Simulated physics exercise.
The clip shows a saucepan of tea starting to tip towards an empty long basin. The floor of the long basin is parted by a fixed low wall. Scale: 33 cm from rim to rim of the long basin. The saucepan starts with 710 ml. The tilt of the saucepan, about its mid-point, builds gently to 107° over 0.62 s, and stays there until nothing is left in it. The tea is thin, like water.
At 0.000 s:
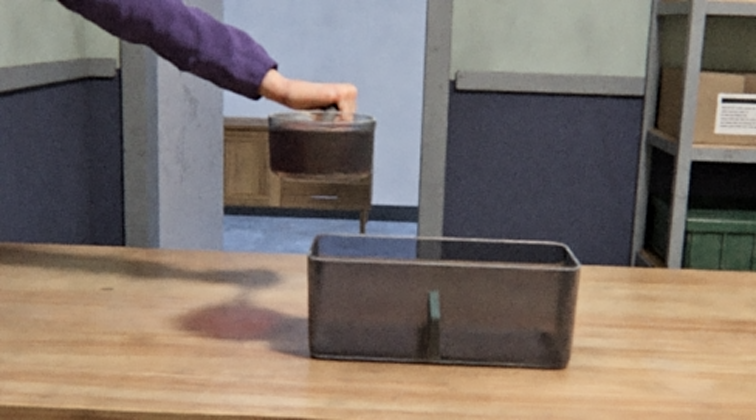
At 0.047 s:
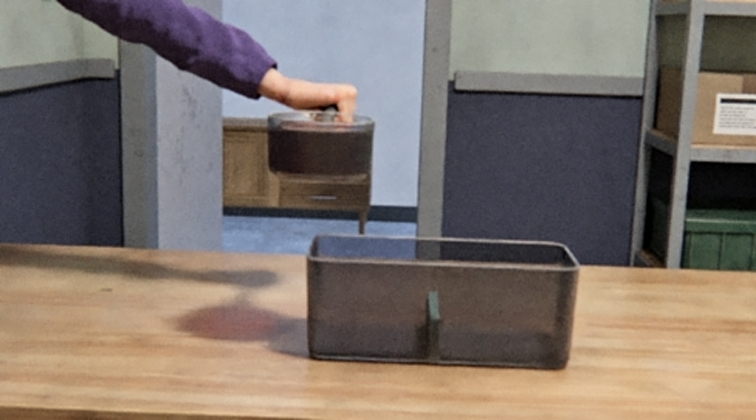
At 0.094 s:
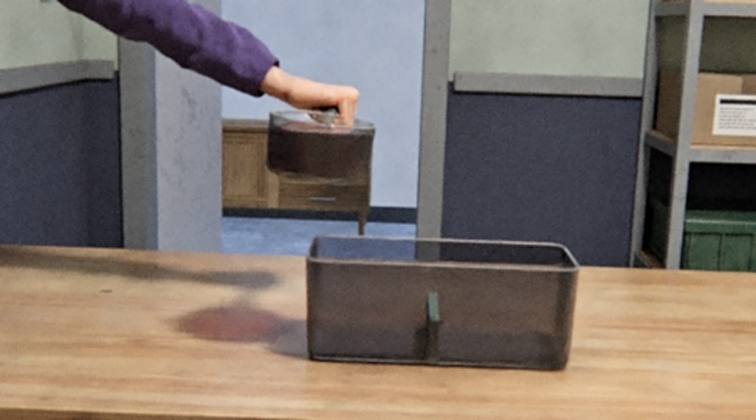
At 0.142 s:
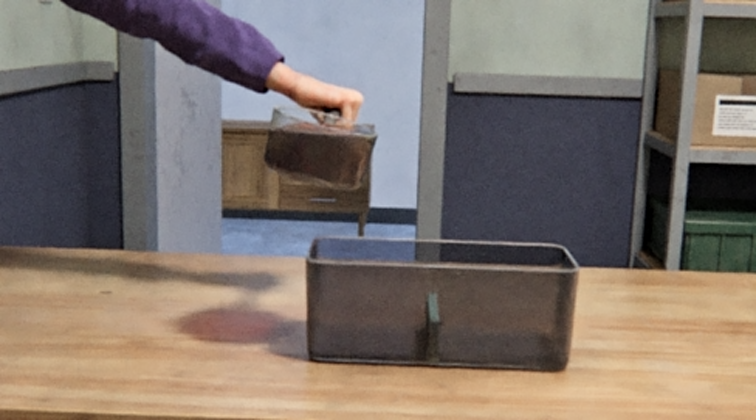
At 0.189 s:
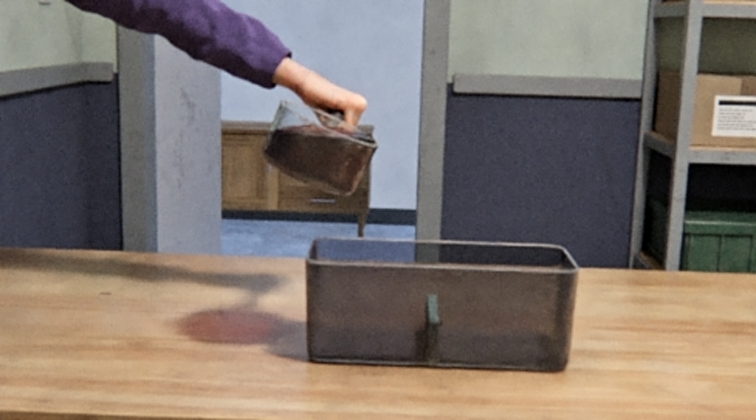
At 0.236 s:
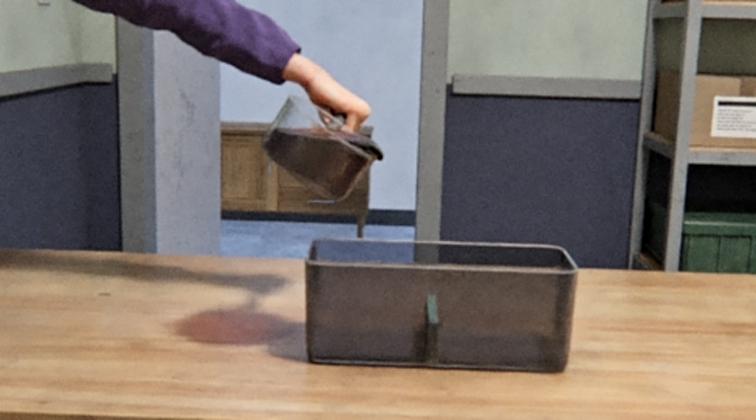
The footage shows a purple-sleeved hand holding a saucepan of dark tea above and left of a long, see-through basin on a wooden table, then gradually tilting it to the right until some tea passes over its edge.
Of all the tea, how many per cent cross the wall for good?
About 12 per cent.
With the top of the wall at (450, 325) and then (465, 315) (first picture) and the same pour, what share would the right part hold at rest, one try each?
In turn about 25 and 15 per cent.
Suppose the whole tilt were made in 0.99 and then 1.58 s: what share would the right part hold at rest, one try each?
First 25, then 30 per cent.
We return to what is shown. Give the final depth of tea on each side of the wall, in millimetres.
Some 32 mm on the left and 4 mm on the right.
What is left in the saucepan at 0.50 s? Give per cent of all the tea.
Some 26 per cent.
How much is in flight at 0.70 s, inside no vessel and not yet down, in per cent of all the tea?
Near 5 in a hundred.
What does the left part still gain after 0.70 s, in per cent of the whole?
Near 4 in a hundred.
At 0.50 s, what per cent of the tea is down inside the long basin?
Some 34 per cent.
By 0.50 s the tilt is 98° and 26 per cent is still to pour, 30 is left of the wall and 4 right of it.
By 0.70 s the tilt is 107° and 5 per cent is still to pour, 82 is left of the wall and 8 right of it.
By 0.90 s the tilt is 107° and 0 per cent is still to pour, 85 is left of the wall and 11 right of it.
By 1.12 s the tilt is 107° and 0 per cent is still to pour, 86 is left of the wall and 12 right of it.
At rest 86 per cent lies left of the wall, 12 right of it and 3 outside.
